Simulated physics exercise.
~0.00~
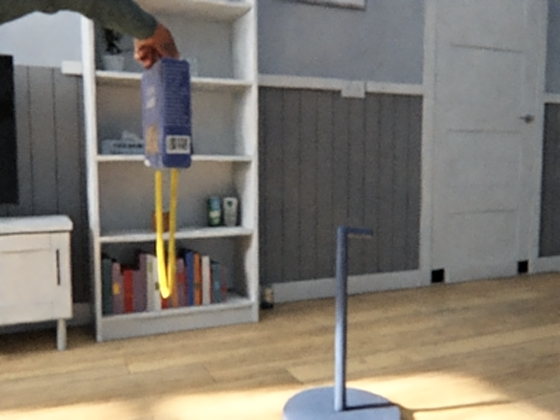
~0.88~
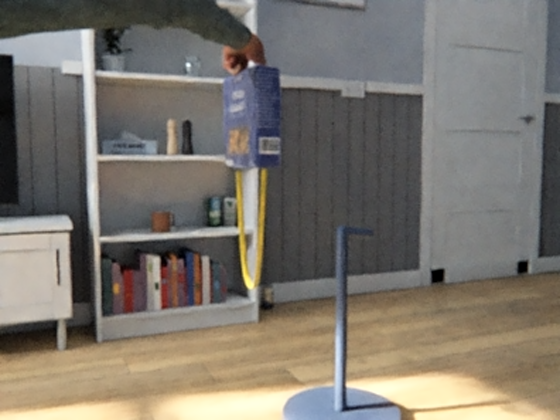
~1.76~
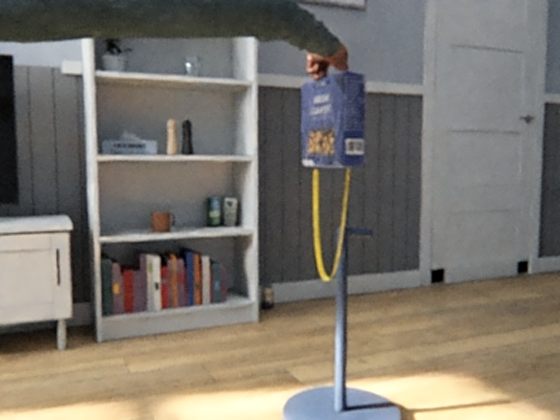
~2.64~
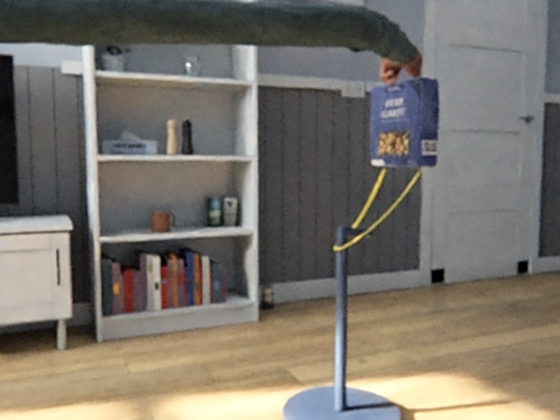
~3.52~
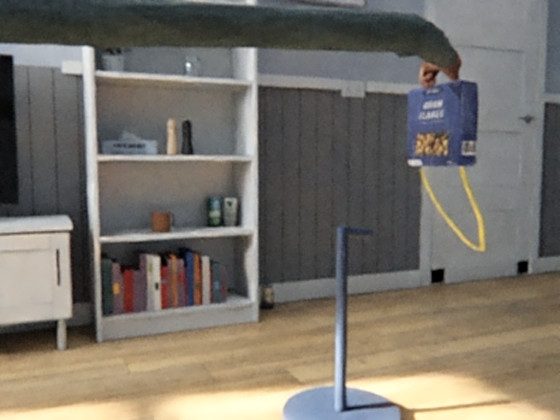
At the start, a hand at the upper left holds an upright blue bag with a yellow loop dangling beneath it, in a room with a bookshelf, a white door and a slim post with a sideways hook. The arm, in a grey-green sleeve, carries the bag right, past the shelf and over the post. As the bag moves beyond it, the loop trails back to the left and slants across the top of the post. The loop then comes clear and swings out below the bag. At the end, the bag hangs upright in front of the door, and the post still stands in place.
